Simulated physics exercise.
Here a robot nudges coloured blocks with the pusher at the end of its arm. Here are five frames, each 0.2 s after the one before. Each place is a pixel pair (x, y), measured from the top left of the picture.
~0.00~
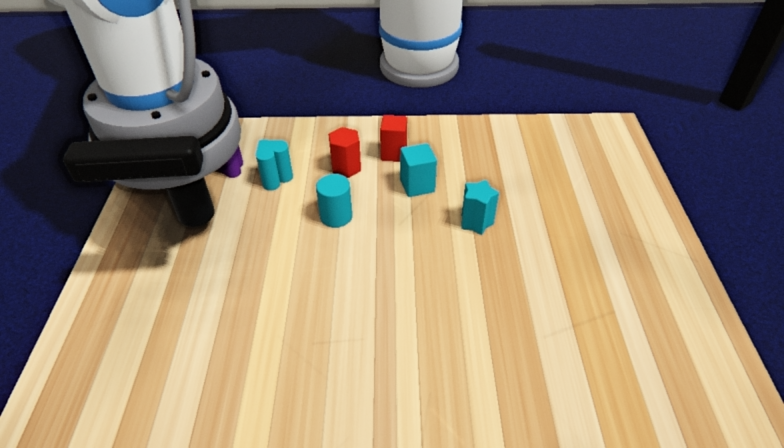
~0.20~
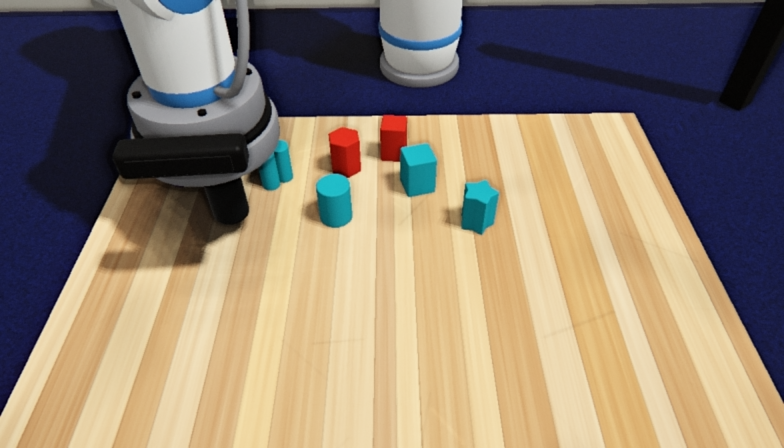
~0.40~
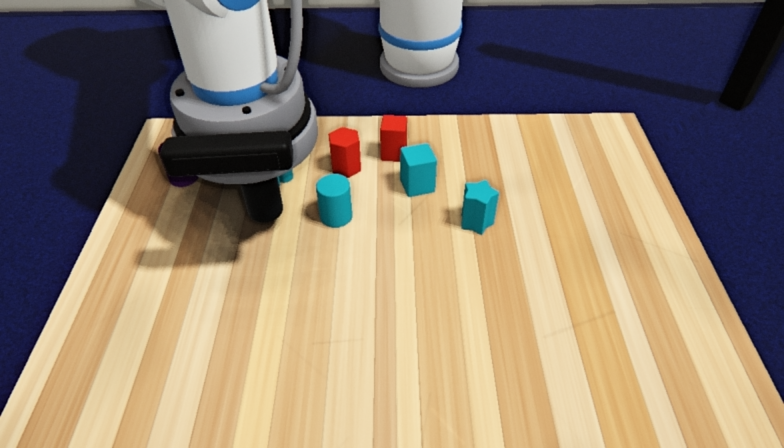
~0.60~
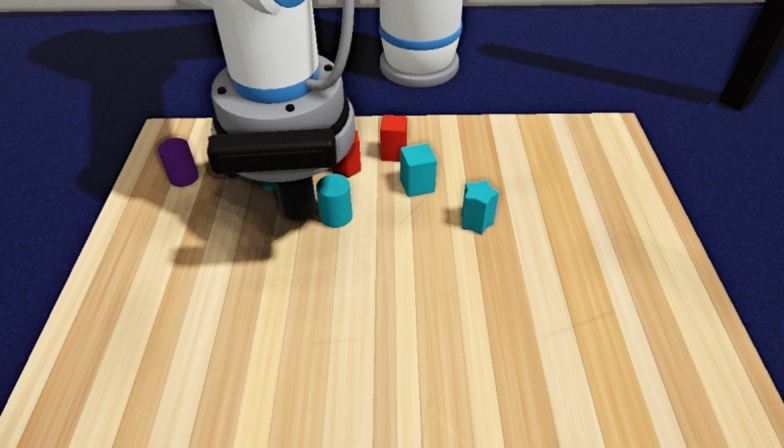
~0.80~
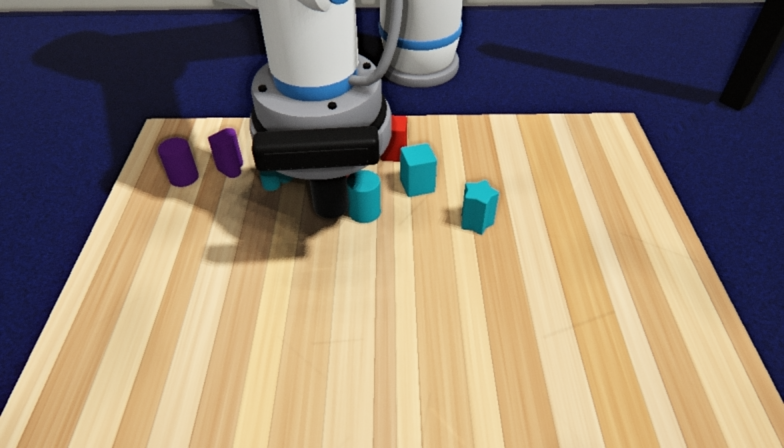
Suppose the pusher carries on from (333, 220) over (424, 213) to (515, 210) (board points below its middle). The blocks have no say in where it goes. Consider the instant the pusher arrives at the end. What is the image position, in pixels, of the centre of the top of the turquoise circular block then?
At the end it should sit near (475, 156).
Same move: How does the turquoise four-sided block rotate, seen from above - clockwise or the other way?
From overhead, the rotation is counterclockwise.
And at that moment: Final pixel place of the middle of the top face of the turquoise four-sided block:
I think it will end close to (439, 143).
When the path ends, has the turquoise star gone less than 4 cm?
Short answer: Yes.
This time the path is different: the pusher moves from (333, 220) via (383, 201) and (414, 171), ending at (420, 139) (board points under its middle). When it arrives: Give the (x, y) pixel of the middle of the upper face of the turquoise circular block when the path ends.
The spot you're after is about (430, 167) in the image.
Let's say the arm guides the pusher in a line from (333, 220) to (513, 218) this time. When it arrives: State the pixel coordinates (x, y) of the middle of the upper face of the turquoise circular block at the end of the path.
I'd guess (456, 163).
On the path given first. One third of the way, pusher (395, 203); turquoise circular block (423, 169); turquoise four-sided block (430, 148), turned 40° anticlockwise.
Two thirds of the way, pusher (457, 198); turquoise circular block (468, 158); turquoise four-sided block (439, 143), turned 95° anticlockwise; turquoise star (488, 192), turned 20° clockwise.
At the end, pusher (518, 197); red six-sided block not moved; turquoise circular block (475, 156); turquoise four-sided block (439, 143), turned 95° anticlockwise; turquoise star (517, 200), turned 90° clockwise.
